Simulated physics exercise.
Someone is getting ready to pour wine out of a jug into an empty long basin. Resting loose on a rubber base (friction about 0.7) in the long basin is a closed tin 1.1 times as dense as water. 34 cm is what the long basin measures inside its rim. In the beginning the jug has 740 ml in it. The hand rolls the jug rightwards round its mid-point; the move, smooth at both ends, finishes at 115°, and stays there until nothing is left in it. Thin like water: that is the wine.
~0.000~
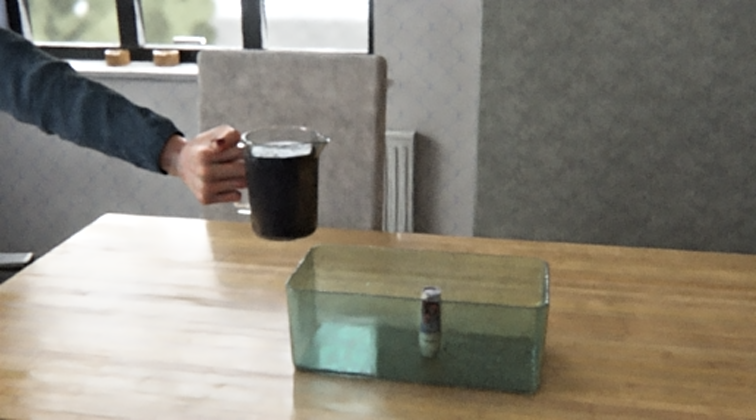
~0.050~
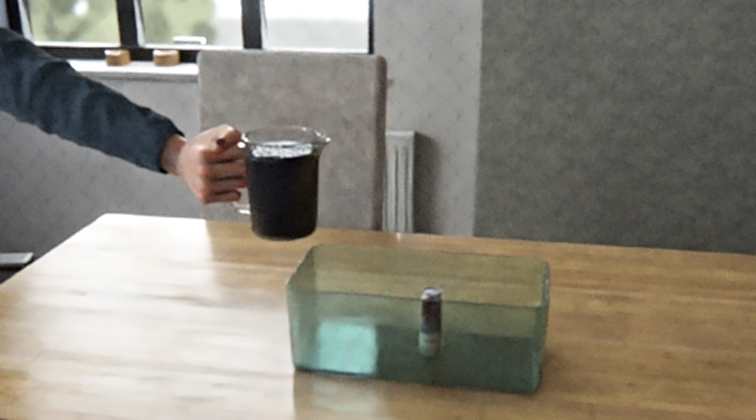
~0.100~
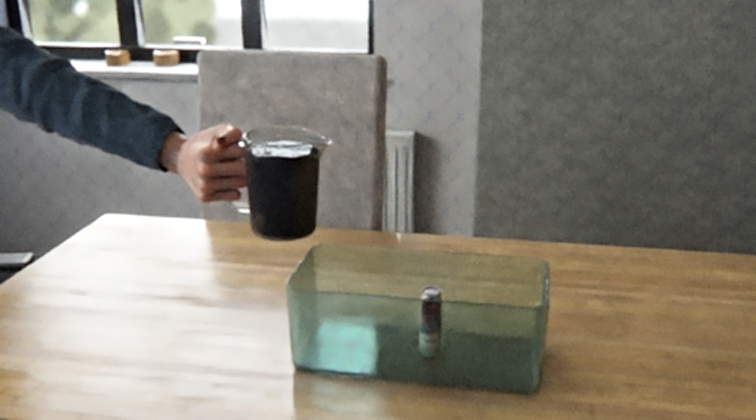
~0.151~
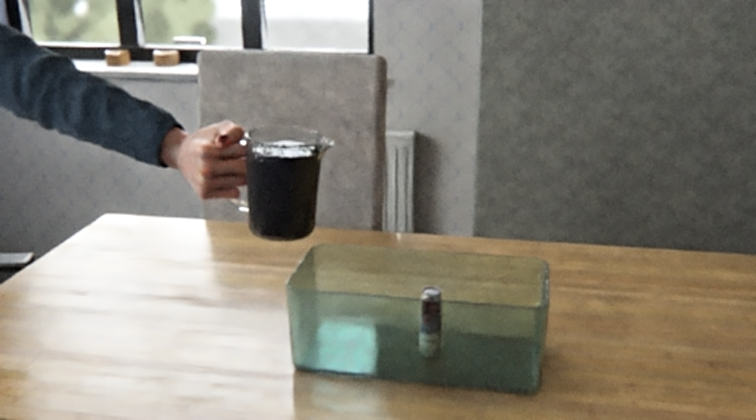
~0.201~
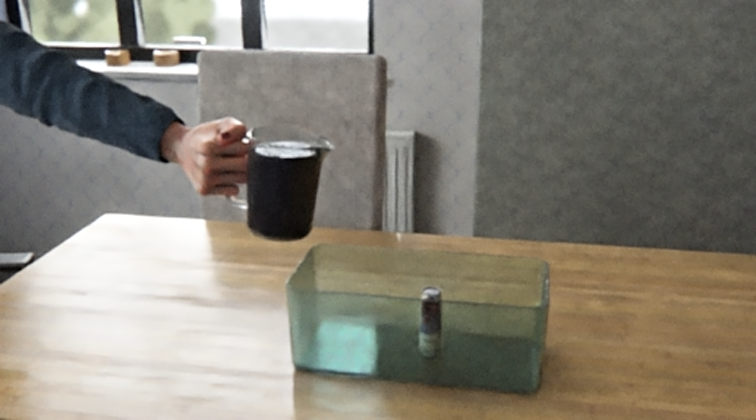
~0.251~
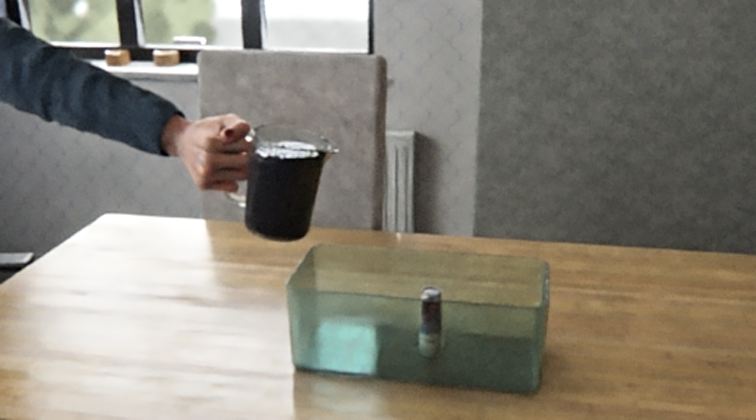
A hand held a glass jug of dark liquid above a long greenish basin with a small tin standing in it on a wooden table, then slowly tilted the jug slightly to the right.
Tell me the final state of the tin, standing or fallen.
The tin ends standing.
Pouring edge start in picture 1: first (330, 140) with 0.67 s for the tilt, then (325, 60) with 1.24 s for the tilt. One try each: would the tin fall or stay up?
Run one: It does not tip. Run two: It tumbles.
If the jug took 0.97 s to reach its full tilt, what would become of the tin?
Then the tin does not tip.
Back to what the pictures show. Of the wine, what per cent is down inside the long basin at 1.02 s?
Near 62 in a hundred.
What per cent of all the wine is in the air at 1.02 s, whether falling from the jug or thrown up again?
Close to 14 in every hundred parts.
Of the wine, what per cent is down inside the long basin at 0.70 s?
Some 5 per cent.
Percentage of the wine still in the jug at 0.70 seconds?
Portion remaining: Approx. 82 per cent.
Then, 0.70 s in, the tilt is 69° and 81 per cent is still to pour; the tin stands where it began.
Then, 1.02 s in, the tilt is 107° and 24 per cent is still to pour; the tin stands where it began.
Then, 1.37 s in, the tilt is 115° and 0 per cent is still to pour; the tin stands where it began.
Then, 1.74 s in, the tilt is 115° and 0 per cent is still to pour; the tin stands where it began.
Finally, the tin stands where it began.
